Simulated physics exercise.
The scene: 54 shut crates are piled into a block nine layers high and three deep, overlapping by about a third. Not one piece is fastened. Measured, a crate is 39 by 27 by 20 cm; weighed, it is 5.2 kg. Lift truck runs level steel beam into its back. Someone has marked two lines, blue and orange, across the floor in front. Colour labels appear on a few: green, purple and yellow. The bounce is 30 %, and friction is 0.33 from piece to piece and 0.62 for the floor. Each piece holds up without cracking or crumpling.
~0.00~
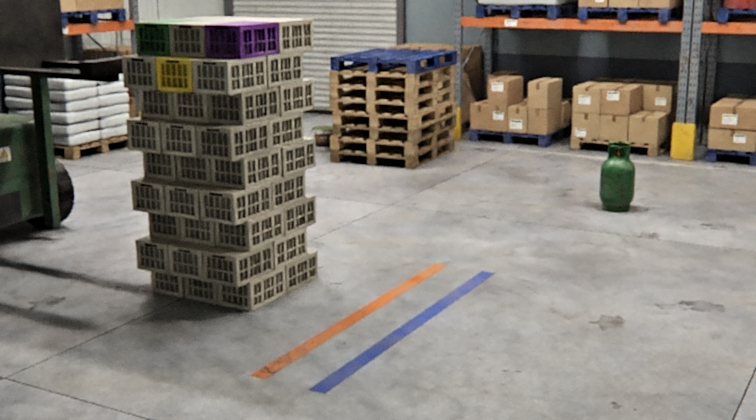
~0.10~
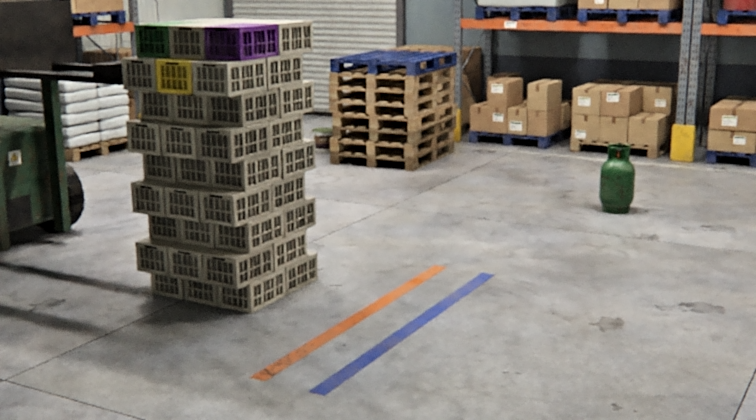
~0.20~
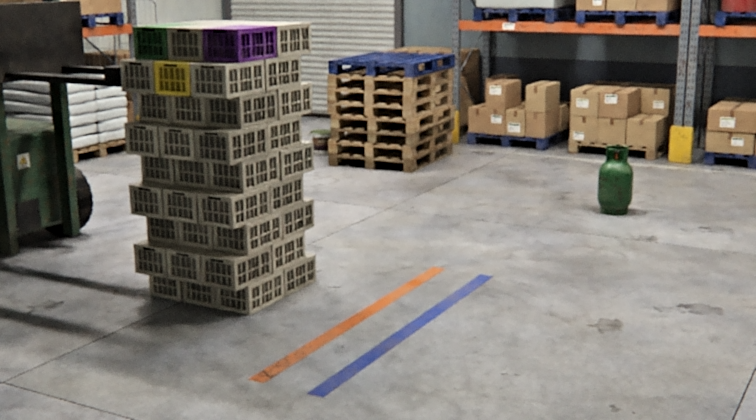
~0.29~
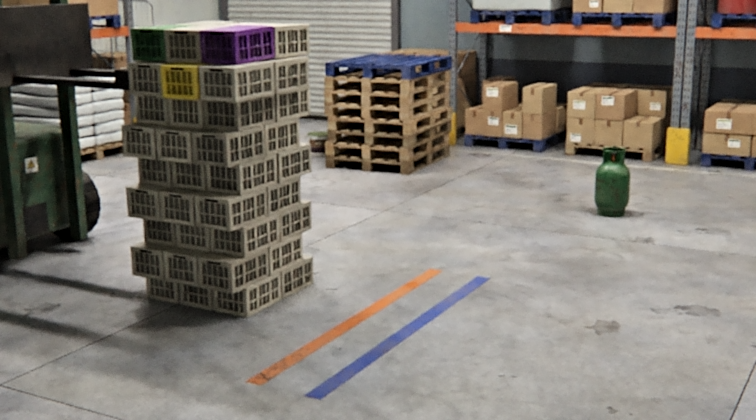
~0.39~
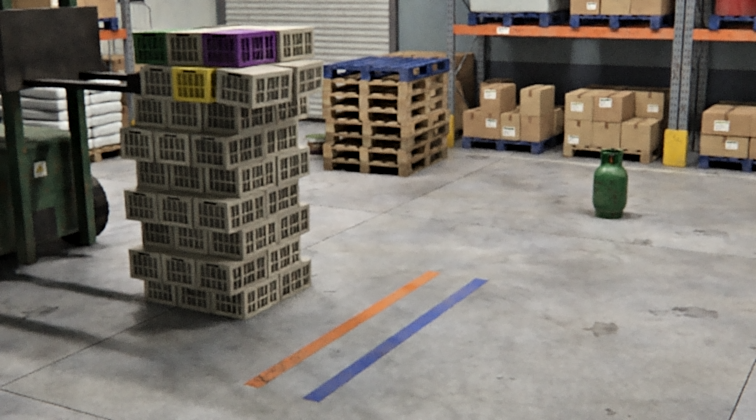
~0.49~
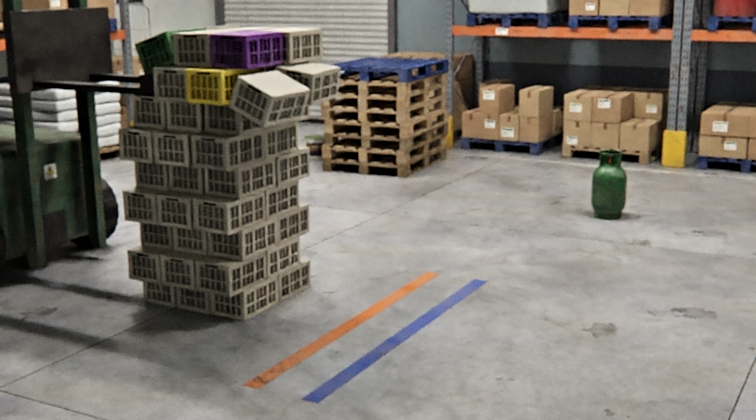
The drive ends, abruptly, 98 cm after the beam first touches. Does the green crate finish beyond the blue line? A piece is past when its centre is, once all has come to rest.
No.
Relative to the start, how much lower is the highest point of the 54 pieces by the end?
Roughly 5 centimetres lower at the end.
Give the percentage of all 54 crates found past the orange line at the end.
Fraction past the line: About 25 in a hundred.
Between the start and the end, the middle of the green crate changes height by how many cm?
Its middle ends around 15 cm lower.
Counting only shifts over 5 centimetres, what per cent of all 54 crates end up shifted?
Share: 35 in a hundred.
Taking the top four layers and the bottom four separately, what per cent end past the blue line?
Of the top ones 40 percent, of the bottom ones 0 percent.
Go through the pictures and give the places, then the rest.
In the first picture (places mark the middle of the side facing us; the camera pans a little), beam (87, 70) 26 cm from the stack; blue line, near end, (387, 343); orange line, near end, (332, 331); green crate (152, 39); yellow crate (173, 75); purple crate (260, 40); nothing disturbed.
In the second picture, beam (100, 73) 15 cm from the stack; green crate (151, 41).
In the third picture, beam (112, 75) 29 mm from the stack; green crate (149, 43).
In the fourth picture, beam (123, 78) 9 cm in; green crate (148, 45); yellow crate (178, 83) shifted 9 cm; 7 disturbed, none past the blue line.
In the fifth picture, beam (135, 82) 20 cm in; green crate (150, 48) shifted 46 mm; yellow crate (190, 85) shifted 20 cm; 13 disturbed, none past the blue line.
In the sixth picture, beam (148, 84) 32 cm in; blue line, near end, (380, 351); orange line, near end, (325, 340); green crate (155, 53) leaning 18°; yellow crate (204, 87) shifted 32 cm; purple crate (265, 50) shifted 10 cm; 18 disturbed, none past the blue line.
After 0.64 s, none of the 54 crates past the blue line, 22 disturbed; green crate leaning 47°, 9 cm lower; purple crate leaning 6°.
After 0.92 s, none of the 54 crates past the blue line, 21 disturbed; green crate on its side; purple crate leaning 36°, 19 cm lower.
After 1.28 s, 5 of the 54 crates past the blue line; green crate on its side; purple crate on its side.
After 1.80 s, 9 of the 54 crates past the blue line; green crate on its side; purple crate upside down.
At rest (3.4 s), 9 of the 54 crates past the blue line; green crate on its side; purple crate upside down; yellow crate on its side. As the last picture would show them, middles, green crate near (234, 70), purple crate near (546, 360).
